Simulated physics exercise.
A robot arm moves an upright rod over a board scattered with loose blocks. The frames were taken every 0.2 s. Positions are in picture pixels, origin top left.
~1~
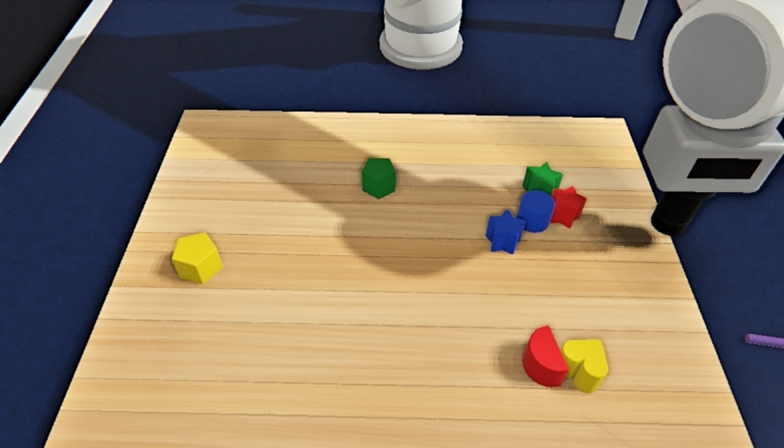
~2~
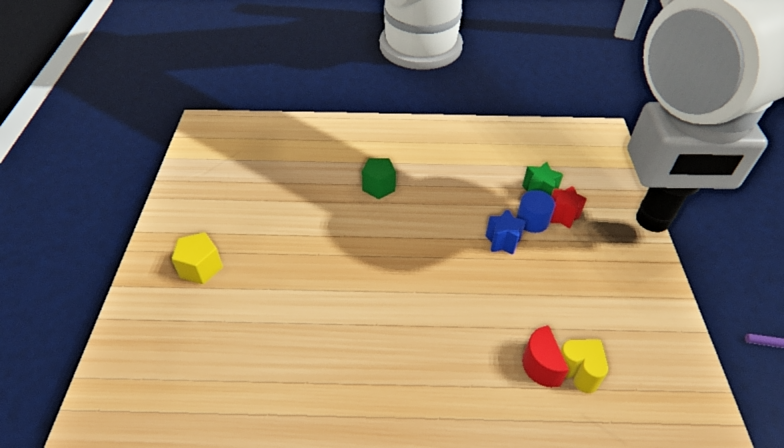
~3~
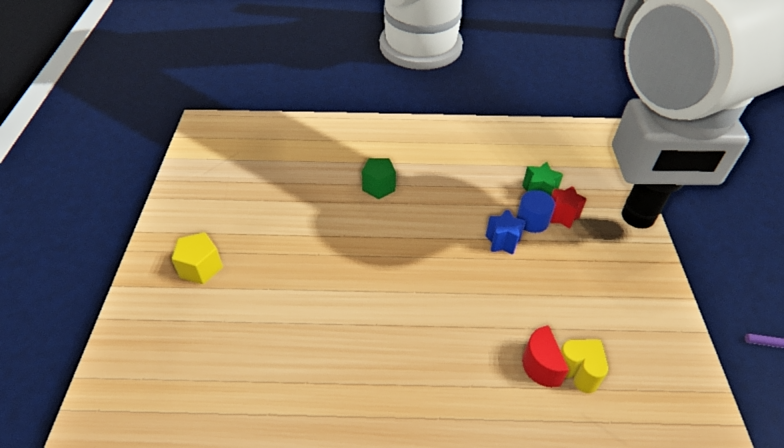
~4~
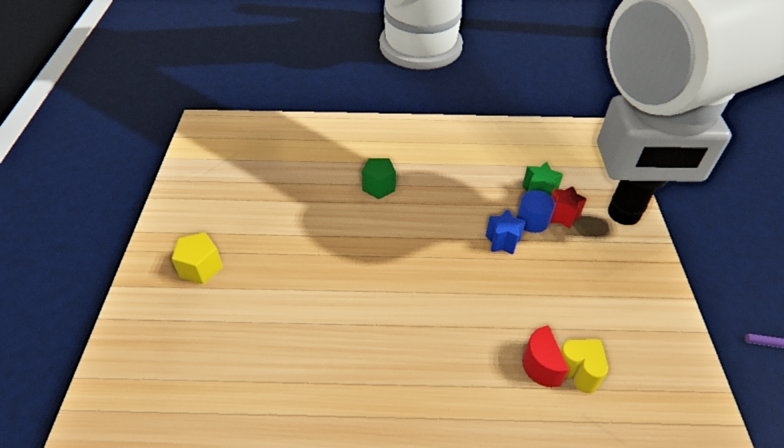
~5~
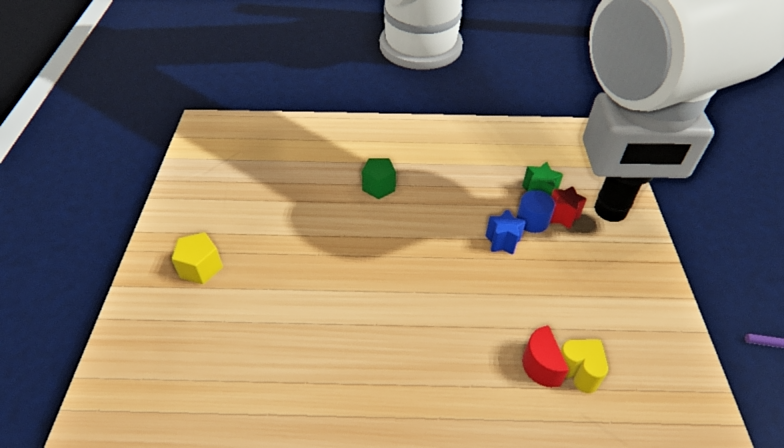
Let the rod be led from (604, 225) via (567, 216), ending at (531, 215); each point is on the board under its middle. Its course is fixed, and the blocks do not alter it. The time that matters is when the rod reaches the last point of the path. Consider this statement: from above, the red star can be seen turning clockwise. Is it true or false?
This is false.
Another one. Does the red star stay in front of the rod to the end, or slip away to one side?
My answer is that the red star is still ahead.
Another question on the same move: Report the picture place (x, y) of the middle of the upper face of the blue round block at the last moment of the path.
Just about (482, 198).
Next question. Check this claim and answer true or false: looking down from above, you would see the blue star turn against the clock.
That claim is true.
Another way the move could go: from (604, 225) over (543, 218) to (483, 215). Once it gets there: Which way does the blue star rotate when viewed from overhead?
Verdict: Counterclockwise.
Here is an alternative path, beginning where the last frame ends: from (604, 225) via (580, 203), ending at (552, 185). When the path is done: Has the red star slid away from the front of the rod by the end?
In short: Yes.
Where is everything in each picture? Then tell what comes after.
Rod's lower end (667, 225); blue star (508, 222); blue round block (538, 201); green star (545, 173); red star (570, 197), in the first picture.
Rod (652, 221); blocks still, in the second picture.
Rod (638, 218); blocks still, in the third picture.
Rod (624, 214); blocks still, in the fourth picture.
Rod (610, 211); blue star (508, 222); blue round block (538, 201); green star (545, 173); red star (570, 197), in the fifth picture.
On the path given first. Halfway along, rod (572, 203); blue round block (520, 200); green star (536, 171), turned 35° clockwise; red star (545, 191), turned 25° anticlockwise.
At the end, rod (535, 201); blue star (501, 223), turned 40° anticlockwise; blue round block (482, 198); green star (528, 169), turned 75° clockwise; red star (508, 189), turned 25° anticlockwise.
